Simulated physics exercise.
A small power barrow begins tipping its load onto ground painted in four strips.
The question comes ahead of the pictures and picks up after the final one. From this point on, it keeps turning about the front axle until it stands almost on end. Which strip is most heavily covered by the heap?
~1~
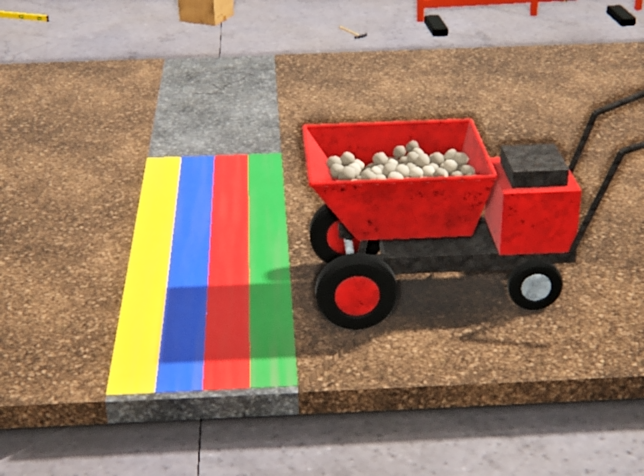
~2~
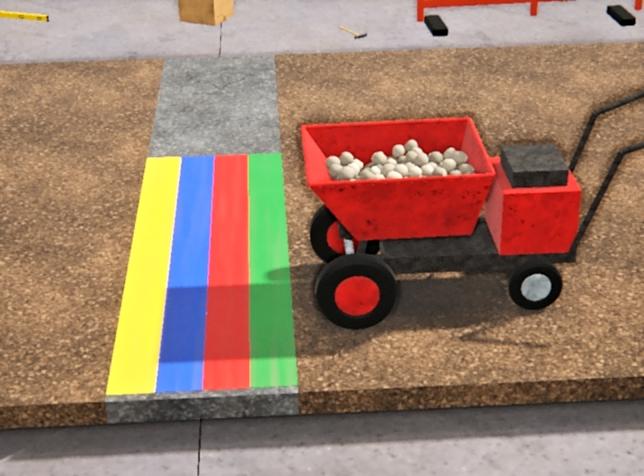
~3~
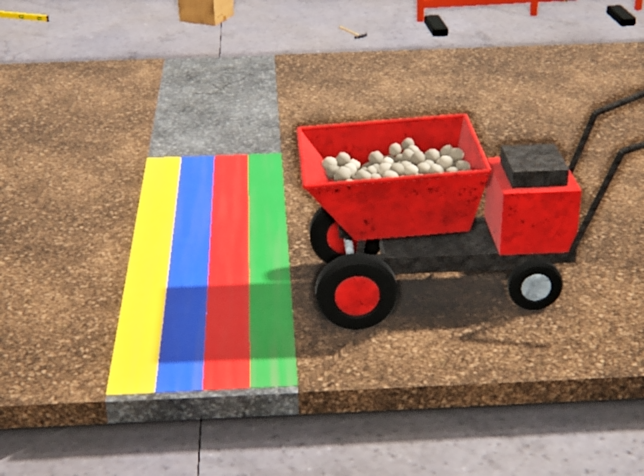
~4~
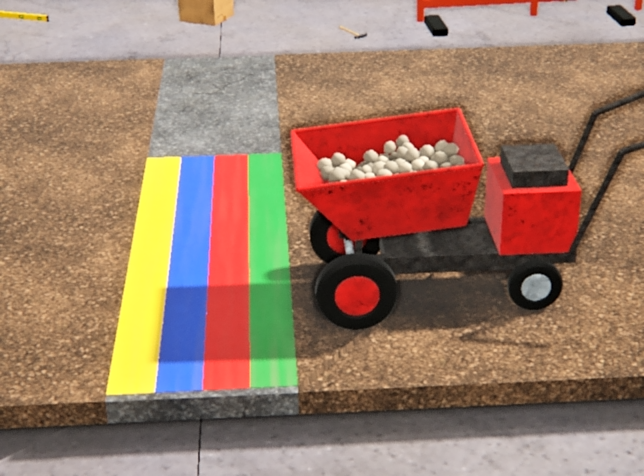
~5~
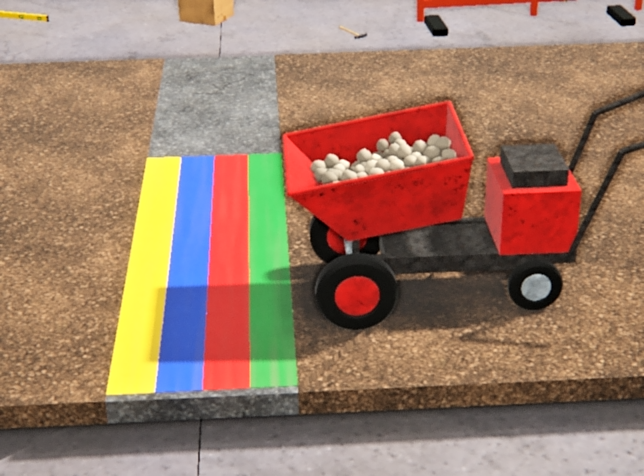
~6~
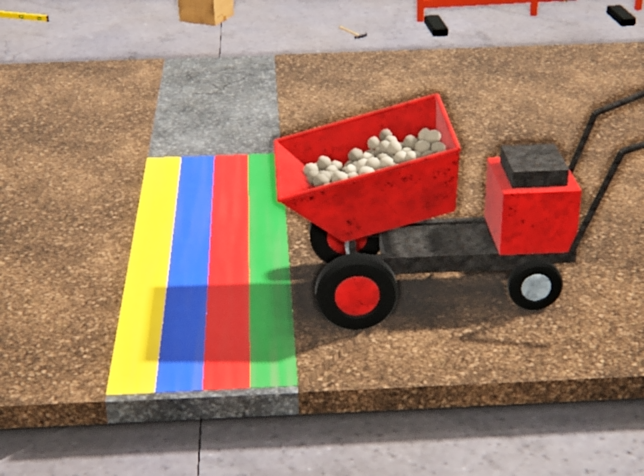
The blue strip.
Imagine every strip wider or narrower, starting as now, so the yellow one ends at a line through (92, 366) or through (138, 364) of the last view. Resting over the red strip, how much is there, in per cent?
Shares: 20 %; then 10 %.
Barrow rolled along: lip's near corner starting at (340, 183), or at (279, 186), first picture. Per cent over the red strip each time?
Some 40 % then some 0 %.
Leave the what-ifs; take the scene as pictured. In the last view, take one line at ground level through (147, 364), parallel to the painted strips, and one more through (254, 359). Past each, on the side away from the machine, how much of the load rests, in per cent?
First some 20, then 80 per cent.
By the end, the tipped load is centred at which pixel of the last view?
The centre ends up roughly at (181, 296).
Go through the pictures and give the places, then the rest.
The first frame shows lip of the skip at (311, 184), level; top of the load at (402, 173), river pebbles; green strip at (273, 354); red strip at (227, 356); blue strip at (181, 358); yellow strip at (135, 360).
The second frame shows lip of the skip at (310, 185), level; top of the load at (401, 173).
The third frame shows lip of the skip at (305, 187), tipped barely; top of the load at (413, 176).
The fourth frame shows lip of the skip at (298, 190), tipped a little; top of the load at (408, 173).
The fifth frame shows lip of the skip at (289, 194), tipped a little; top of the load at (421, 162).
The sixth frame shows lip of the skip at (279, 200), tipped clearly; top of the load at (415, 170); green strip at (273, 354); red strip at (227, 356); blue strip at (181, 358); yellow strip at (135, 360).
Soon after the last picture, skip tipped steeply; all in the skip.
A little later, skip tipped right over; nearly all in the skip; a small part over the red strip; a small part over the blue strip.
Later still, skip tipped right over; about a third in the skip; a small part over the red strip; about a third over the blue strip; about a quarter over the yellow strip; a small part off the paint.
At rest, skip tipped right over; about a quarter in the skip; none over the green strip; a small part over the red strip; about a third over the blue strip; about a quarter over the yellow strip; a small part off the paint.
